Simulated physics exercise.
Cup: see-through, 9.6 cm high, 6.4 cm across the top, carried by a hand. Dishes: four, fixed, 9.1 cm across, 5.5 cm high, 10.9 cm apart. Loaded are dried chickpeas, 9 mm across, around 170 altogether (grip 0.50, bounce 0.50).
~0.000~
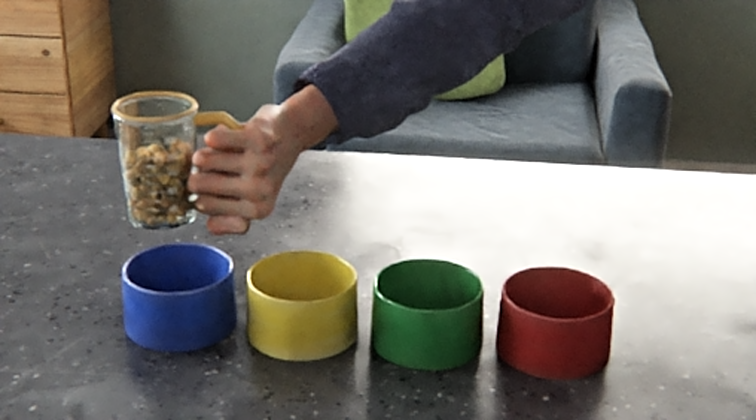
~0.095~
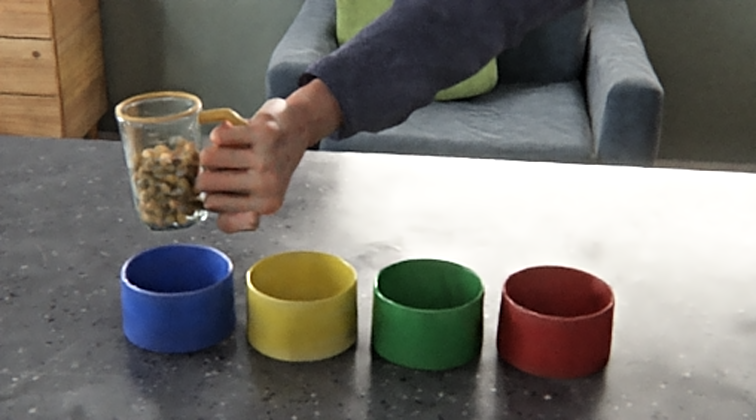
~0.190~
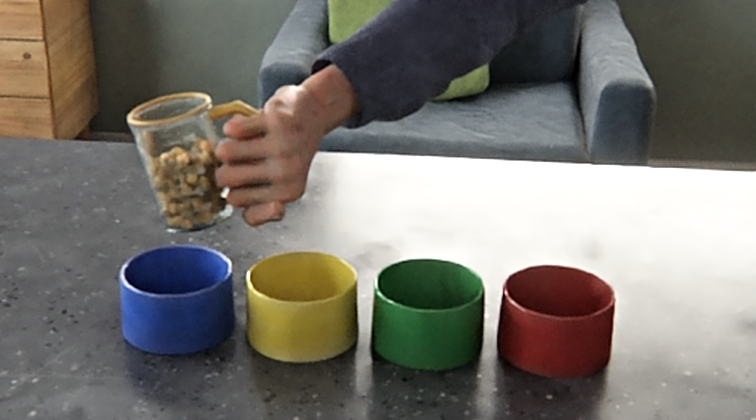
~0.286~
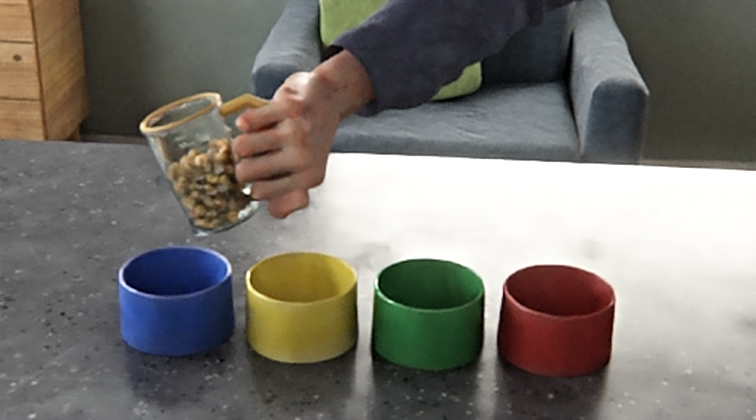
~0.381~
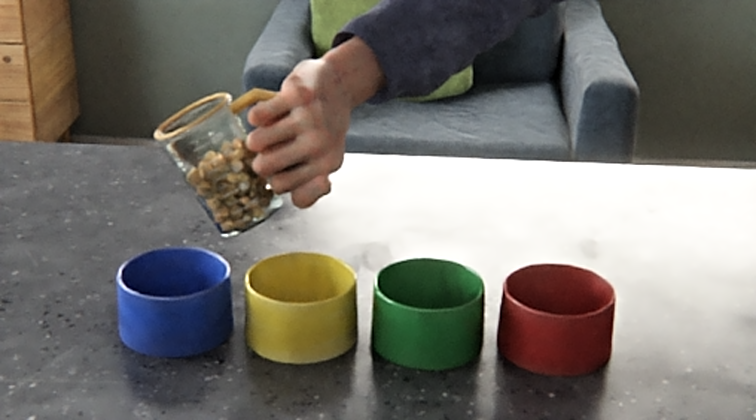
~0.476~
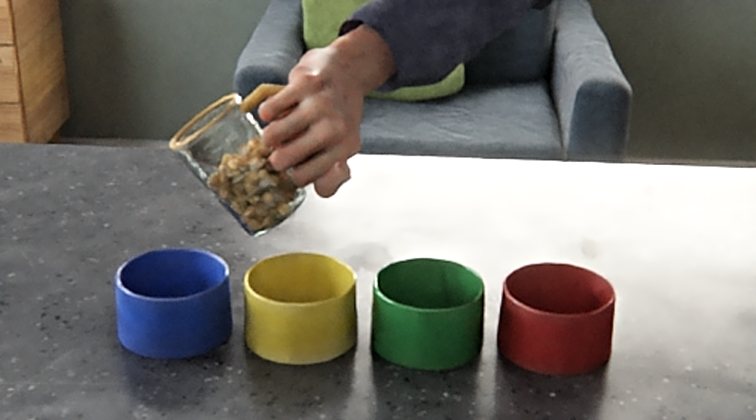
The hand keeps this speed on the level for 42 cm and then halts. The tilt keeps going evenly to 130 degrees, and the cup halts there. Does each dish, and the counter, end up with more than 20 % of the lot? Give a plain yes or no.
Red - no, blue - no, green - yes, yellow - no, counter - no.
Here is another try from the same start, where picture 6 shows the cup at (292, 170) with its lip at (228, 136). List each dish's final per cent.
Kept per dish: Red = 100, blue = 0, green = 0, yellow = 0.
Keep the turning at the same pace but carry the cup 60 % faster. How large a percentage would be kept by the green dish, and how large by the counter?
Shares: Green 0, counter 10.
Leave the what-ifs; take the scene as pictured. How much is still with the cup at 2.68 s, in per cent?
Estimate: Some 0 %.
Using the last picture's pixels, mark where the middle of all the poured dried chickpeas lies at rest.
Near (418, 321).
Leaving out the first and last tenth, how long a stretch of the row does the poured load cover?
That stretch comes to around 7 cm.
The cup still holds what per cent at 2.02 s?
That would be some 0 per cent.
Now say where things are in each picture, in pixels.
Cup at (159, 161), tilt 0 degrees, lip at (116, 104), moved 0.0 cm; middle of the pieces at (155, 179); blue dish at (178, 268); yellow dish at (302, 276); green dish at (429, 284); red dish at (558, 293), in the first picture.
Cup at (165, 162), tilt 3 degrees, lip at (120, 107), moved 0.7 cm; middle of the pieces at (163, 180), in the second picture.
Cup at (184, 164), tilt 11 degrees, lip at (131, 115), moved 2.3 cm; middle of the pieces at (184, 182), in the third picture.
Cup at (203, 166), tilt 20 degrees, lip at (144, 123), moved 3.9 cm; middle of the pieces at (206, 184), in the fourth picture.
Cup at (222, 167), tilt 28 degrees, lip at (158, 133), moved 5.6 cm; middle of the pieces at (227, 184), in the fifth picture.
Cup at (241, 168), tilt 36 degrees, lip at (173, 143), moved 7.2 cm; middle of the pieces at (249, 185); blue dish at (173, 273); yellow dish at (300, 278); green dish at (429, 283); red dish at (559, 288). Its pace works out near 85 degrees a second; the hand travels 17 cm a second, in the sixth picture.
Then, at 1.40 s, tilt 117 degrees; cup holds 85 %.
Then, at 2.02 s, tilt 130 degrees; cup holds 0 %, green 85 %, yellow 5 %.
After 2.68 s, tilt 130 degrees; cup holds 0 %, green 85 %, yellow 5 %.
In the end, at 3.0 s, red 0 %, blue 0 %, green 85 %, yellow 5 %, counter 10 %.
